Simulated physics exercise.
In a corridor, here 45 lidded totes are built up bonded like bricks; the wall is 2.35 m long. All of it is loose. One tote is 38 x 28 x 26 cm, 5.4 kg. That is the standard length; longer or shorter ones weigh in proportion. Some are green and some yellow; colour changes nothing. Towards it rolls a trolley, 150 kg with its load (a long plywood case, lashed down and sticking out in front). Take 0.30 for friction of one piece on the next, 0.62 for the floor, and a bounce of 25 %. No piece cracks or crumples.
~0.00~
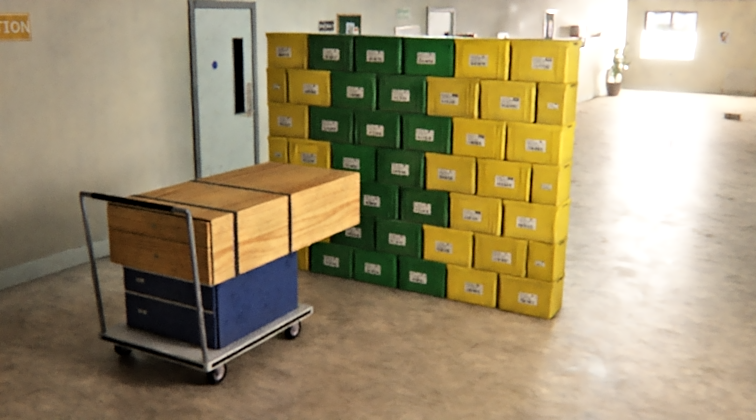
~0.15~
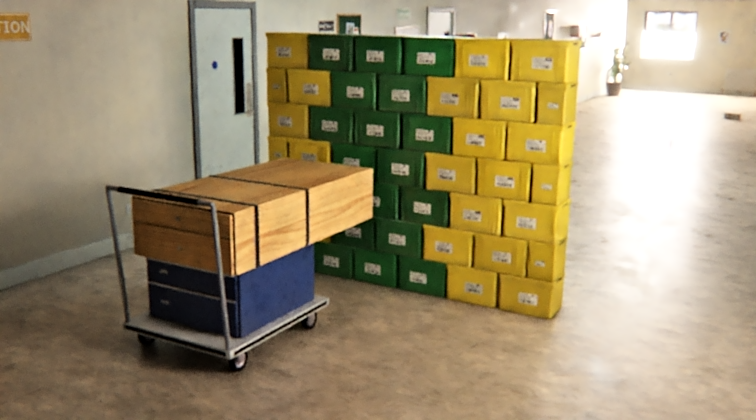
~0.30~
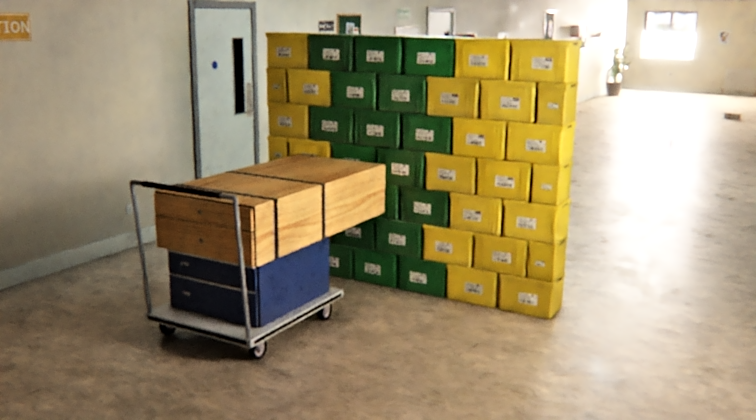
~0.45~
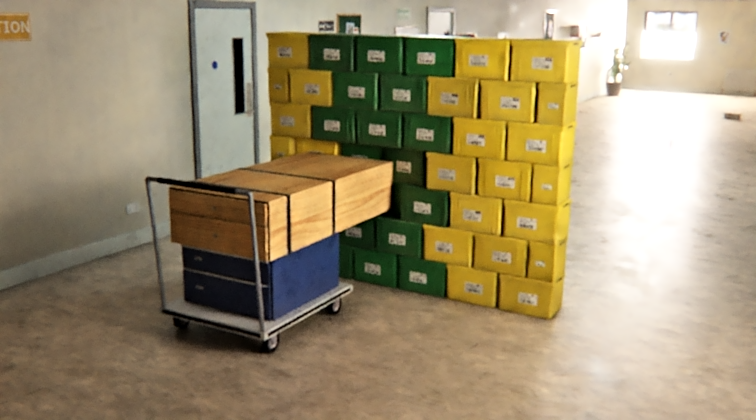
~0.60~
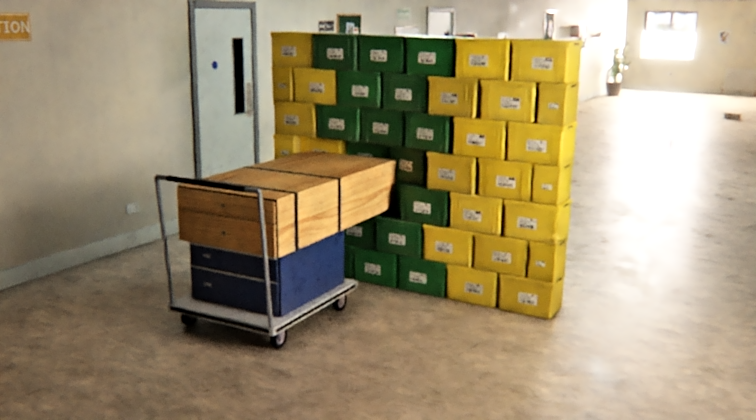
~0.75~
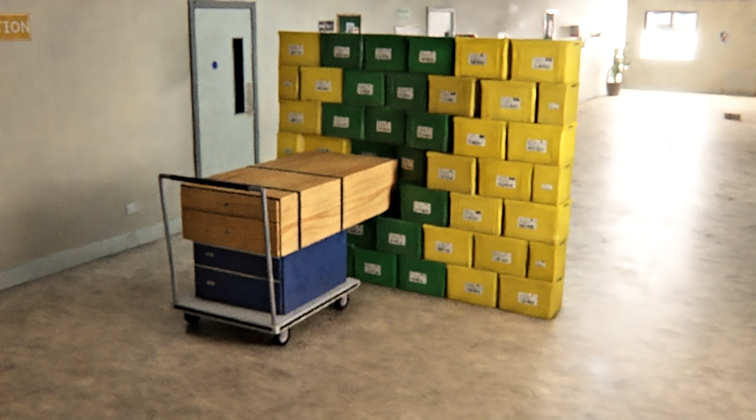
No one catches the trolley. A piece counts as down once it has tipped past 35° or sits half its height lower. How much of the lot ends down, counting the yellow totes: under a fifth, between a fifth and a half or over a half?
The part is from a fifth to a half.
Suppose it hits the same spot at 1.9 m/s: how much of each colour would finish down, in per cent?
Then yellow 40, green 60 per cent.
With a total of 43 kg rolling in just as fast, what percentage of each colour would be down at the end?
In that case yellow 0, green 0 per cent.
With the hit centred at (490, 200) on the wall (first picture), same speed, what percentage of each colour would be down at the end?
In that case yellow 40, green 50 per cent.
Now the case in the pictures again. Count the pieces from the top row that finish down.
5 from that row.
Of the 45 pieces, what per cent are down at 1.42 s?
0 per cent by then.
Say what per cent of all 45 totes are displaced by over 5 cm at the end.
It is 50 per cent.
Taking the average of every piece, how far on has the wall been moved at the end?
About 60 cm.
After 1.42 s, load 23 cm past the wall's line, stopped; 1 of the 27 yellow totes down (1 of 45 in all colours); top yellow tote leaning 27°; top green tote leaning 28°, 10 cm lower.
After 1.88 s, load 23 cm past the wall's line, stopped; 10 of the 27 yellow totes down (22 of 45 in all colours); top yellow tote leaning 74°, 99 cm lower; top green tote leaning 74°, 1.18 m lower.
At rest (3.4 s), load 23 cm past the wall's line, stopped; 10 of the 27 yellow totes down (22 of 45 in all colours); top yellow tote upside down; top green tote on its side. That is 37 per cent. As the last picture would show them, middles, top green tote near (531, 214).
